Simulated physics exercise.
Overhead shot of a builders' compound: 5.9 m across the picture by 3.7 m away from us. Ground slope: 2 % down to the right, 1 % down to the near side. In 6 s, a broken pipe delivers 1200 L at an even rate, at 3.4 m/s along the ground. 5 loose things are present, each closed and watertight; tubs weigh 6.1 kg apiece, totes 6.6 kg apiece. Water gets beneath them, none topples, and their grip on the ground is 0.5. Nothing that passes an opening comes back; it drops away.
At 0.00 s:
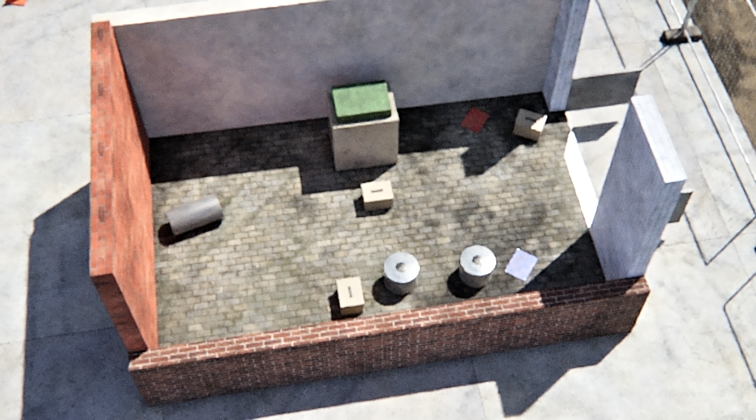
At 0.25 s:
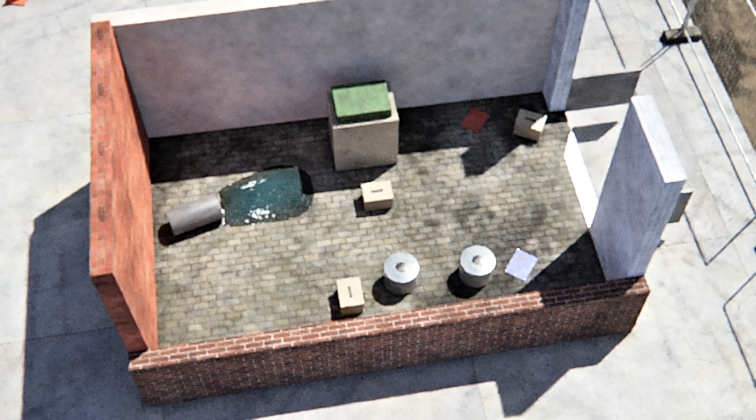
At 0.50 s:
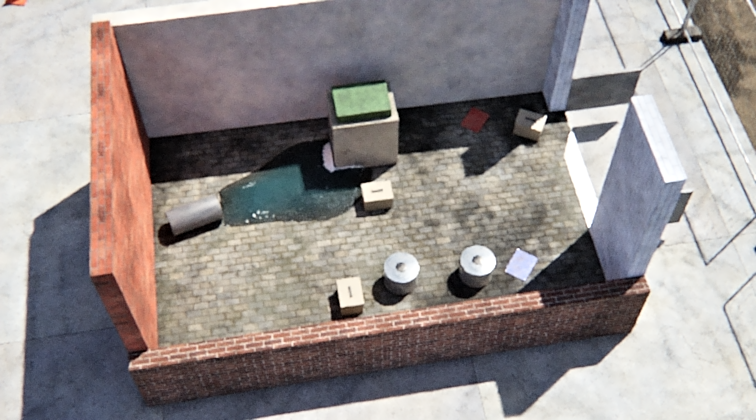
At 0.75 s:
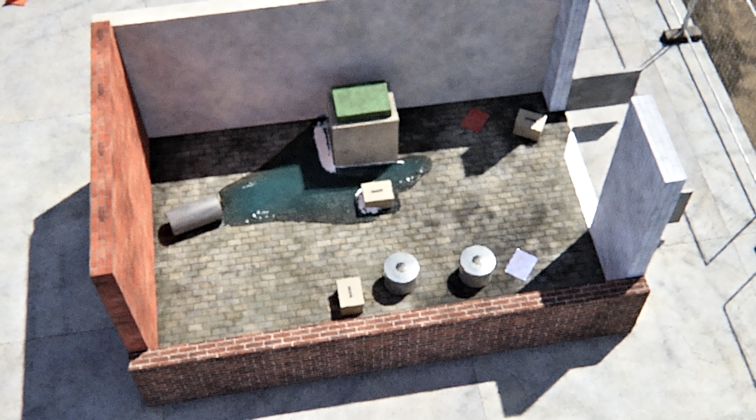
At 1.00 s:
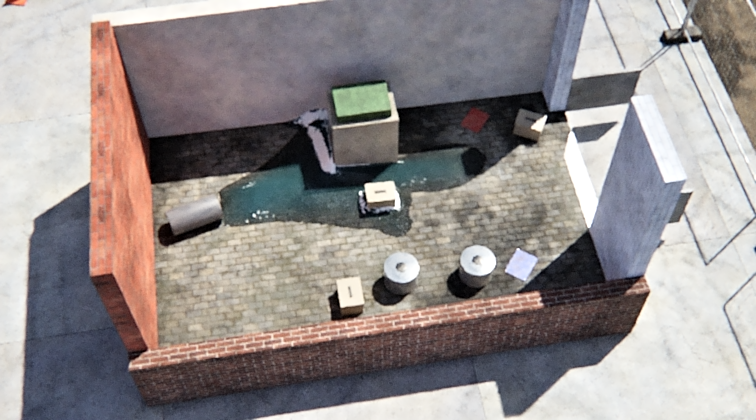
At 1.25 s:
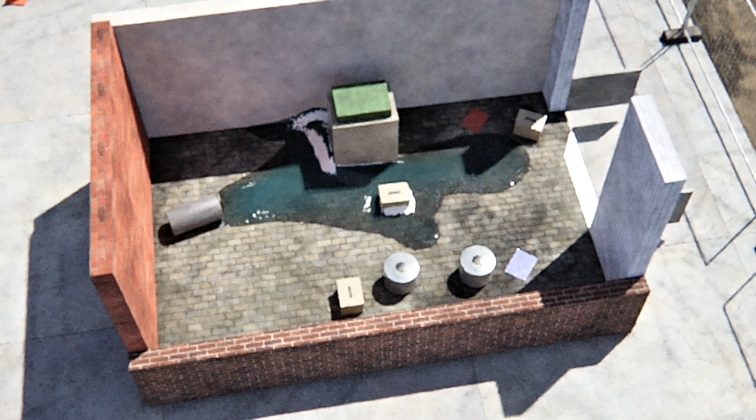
Water pours from a pipe, spreads across the walled yard and nudges one tote rightward.
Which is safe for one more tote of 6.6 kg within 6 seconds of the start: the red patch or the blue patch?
The blue patch.
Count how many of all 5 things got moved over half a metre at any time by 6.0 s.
It adds up to 2.
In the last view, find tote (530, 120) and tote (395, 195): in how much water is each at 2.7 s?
Around 4 cm and 3 cm.
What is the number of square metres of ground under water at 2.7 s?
I'd put it close to 12 m2.
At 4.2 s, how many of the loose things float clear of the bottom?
The count is 0.
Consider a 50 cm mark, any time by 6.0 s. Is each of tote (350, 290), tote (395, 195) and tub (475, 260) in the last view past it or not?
Result by item: Stays closer; goes farther; stays closer.
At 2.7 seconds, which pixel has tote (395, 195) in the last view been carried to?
Roughly (506, 214) in the same view.
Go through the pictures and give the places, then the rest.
A tote at (377, 191) rests on the ground; a tub at (401, 267) rests on the ground; the red patch at (475, 120); the blue patch at (521, 265); 0.0 m2 under water; 0 of 5 have shifted, in the first picture.
A tote at (377, 191) rests on the ground; a tub at (401, 267) rests on the ground; the red patch at (475, 120); the blue patch at (521, 265); water covers 0.9 m2; 0 of 5 have shifted, in the second picture.
A tote at (377, 191), on the bottom; a tub at (401, 267), on the bottom; the red patch at (475, 120); the blue patch at (521, 265); 1.8 m2 under water; 0 of 5 have shifted, in the third picture.
A tote at (377, 191) rests on the ground; a tub at (401, 267), on the bottom; the red patch at (475, 120); the blue patch at (521, 265); 2.7 m2 under water; 0 of 5 have shifted, in the fourth picture.
A tote at (380, 192) rests on the ground, 5 cm from its start; a tub at (401, 267), on the bottom; the red patch at (475, 120); the blue patch at (521, 265); 3.6 m2 under water; 0 of 5 have shifted, in the fifth picture.
A tote at (394, 193), on the bottom, 24 cm from its start; a tub at (401, 267) rests on the ground; the red patch at (475, 120); the blue patch at (521, 265); water covers 5.1 m2; 1 of 5 have shifted, in the sixth picture.
After 1.8 s on red it would be 0 cm off in 0 cm of water; on blue it would be 0 cm off in 0 cm of water.
After 2.7 s on red it would be 16 cm off in 4 cm of water; on blue it would be 0 cm off in 2 cm of water.
After 4.2 s on red it would be 94 cm off in 7 cm of water; on blue it would be 0 cm off in 2 cm of water.
After 6.0 s on red it would be gone out; on blue it would be 0 cm off in 2 cm of water.
